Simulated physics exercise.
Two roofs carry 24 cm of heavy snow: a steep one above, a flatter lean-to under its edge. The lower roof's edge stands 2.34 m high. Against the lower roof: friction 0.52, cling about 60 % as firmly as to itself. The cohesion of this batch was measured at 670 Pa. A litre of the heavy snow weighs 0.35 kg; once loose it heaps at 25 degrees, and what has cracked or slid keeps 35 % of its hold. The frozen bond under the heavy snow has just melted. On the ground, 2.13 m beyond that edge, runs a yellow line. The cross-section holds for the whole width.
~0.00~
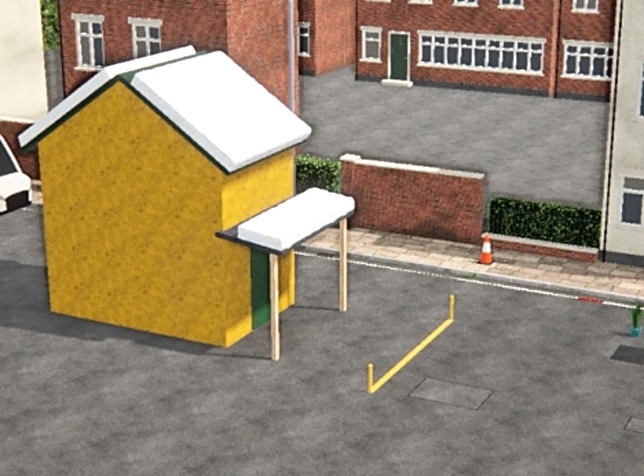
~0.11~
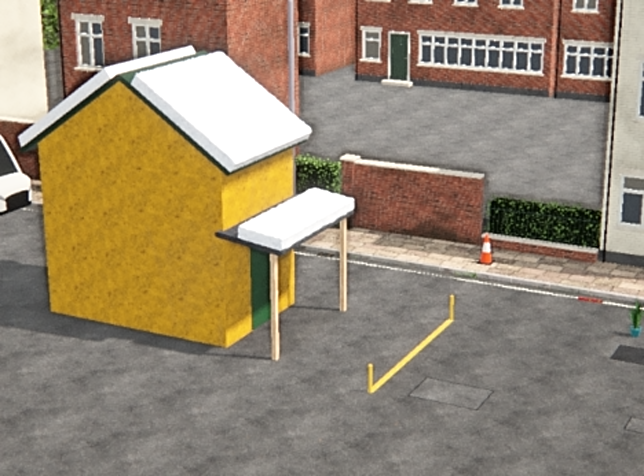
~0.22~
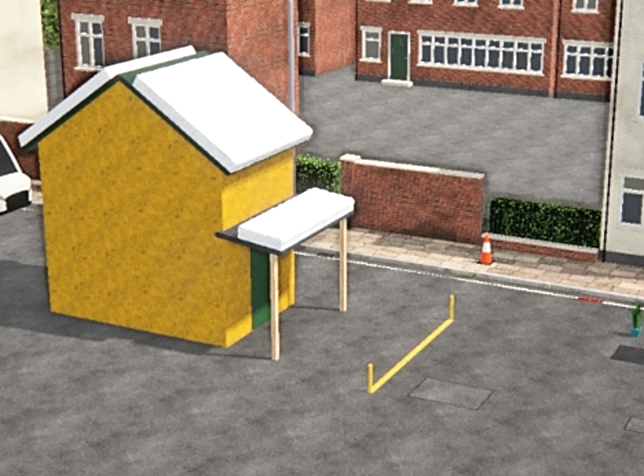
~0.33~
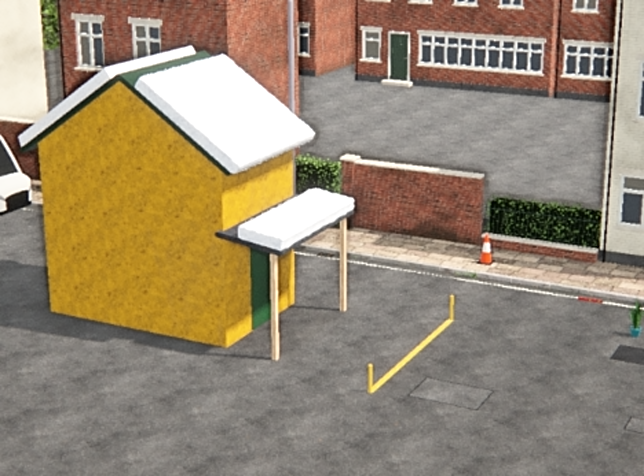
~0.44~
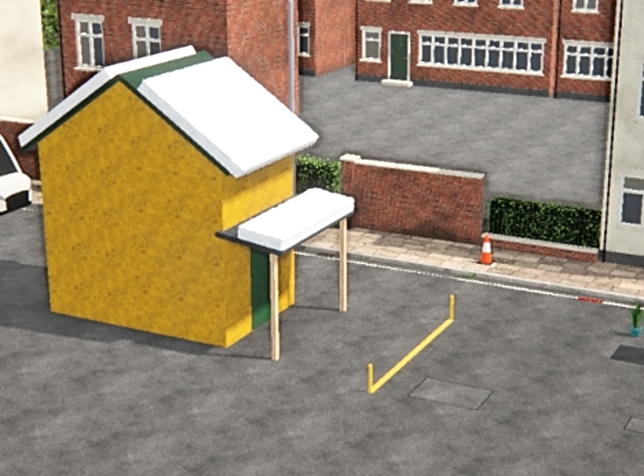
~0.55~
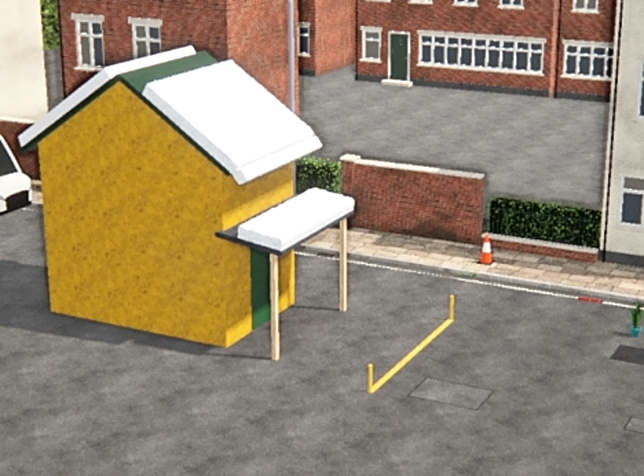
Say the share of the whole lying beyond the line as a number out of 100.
The share of the whole lying beyond the line is near 30 %.
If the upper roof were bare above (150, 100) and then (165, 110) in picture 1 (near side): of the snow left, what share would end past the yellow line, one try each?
In that order: 20 %, 12 %.
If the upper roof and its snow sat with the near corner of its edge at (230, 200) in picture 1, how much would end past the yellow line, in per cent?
Then about 3 %.
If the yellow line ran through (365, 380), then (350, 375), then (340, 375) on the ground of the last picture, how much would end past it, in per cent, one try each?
In turn about 35 %, 40 %, 50 %.
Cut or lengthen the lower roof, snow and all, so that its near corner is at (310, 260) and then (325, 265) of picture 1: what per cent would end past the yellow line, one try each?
In turn about 16 %, 6 %.
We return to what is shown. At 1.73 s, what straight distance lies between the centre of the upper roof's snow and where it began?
About 3.2 m.
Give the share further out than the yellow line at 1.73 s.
Some 0 per cent.
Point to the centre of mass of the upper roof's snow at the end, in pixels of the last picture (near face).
Near (365, 358).
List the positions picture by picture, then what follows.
Leading edge of the heavy snow at (231, 158), in the first picture.
Leading edge of the heavy snow at (231, 158), its middle shifted 1.2 cm, in the second picture.
Leading edge of the heavy snow at (233, 159), its middle shifted 4.8 cm, 2 % of it past the upper edge, in one piece, in the third picture.
Leading edge of the heavy snow at (235, 165), its middle shifted 11 cm, 4 % of it past the upper edge, in one piece, in the fourth picture.
Leading edge of the heavy snow at (238, 168), its middle shifted 20 cm, 7 % of it past the upper edge, in one piece, in the fifth picture.
Leading edge of the heavy snow at (243, 174), its middle shifted 33 cm, 12 % of it past the upper edge, cracking, in the sixth picture.
After 1.09 s, none is below the lower edge and 0 % is past the line.
After 1.73 s, 18 % is below the lower edge and 0 % is past the line.
After 2.36 s, 71 % is below the lower edge and 17 % is past the line.
After 3.00 s, 71 % is below the lower edge and 30 % is past the line.
After 3.20 s, at the end, 71 % is below the lower edge and 30 % is past the line.
